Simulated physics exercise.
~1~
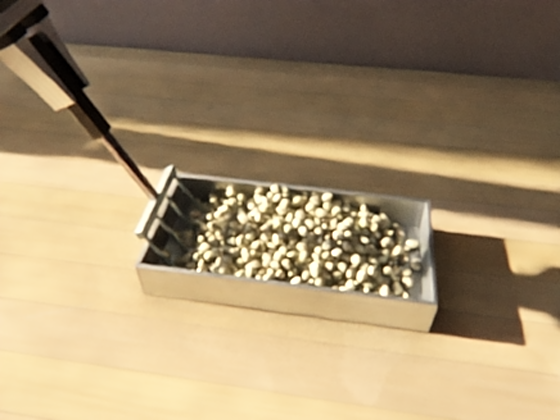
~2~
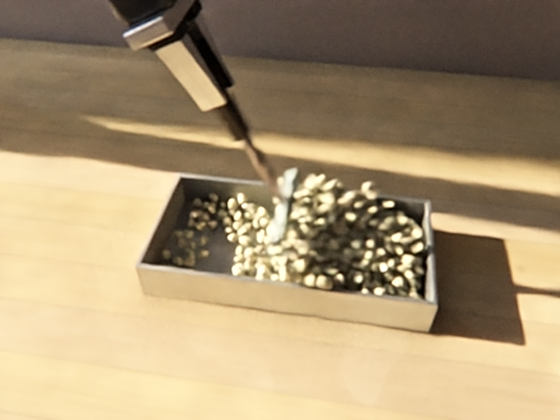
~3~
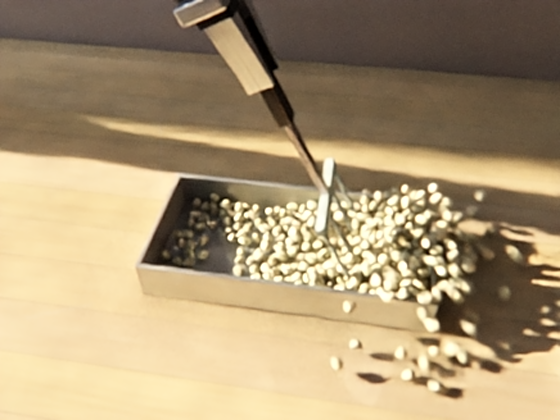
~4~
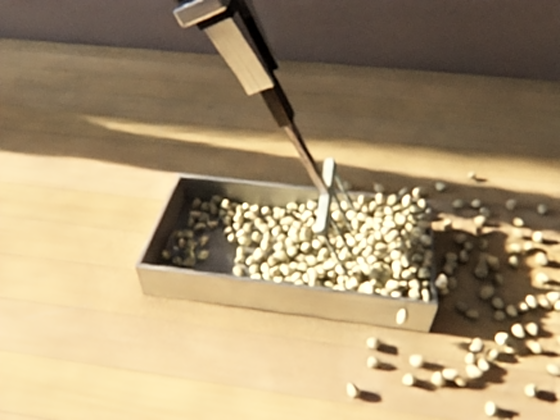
A robot-held fork pushing pale dried beans rightward through a metal tin, some spilling over the end and scattering across the table.
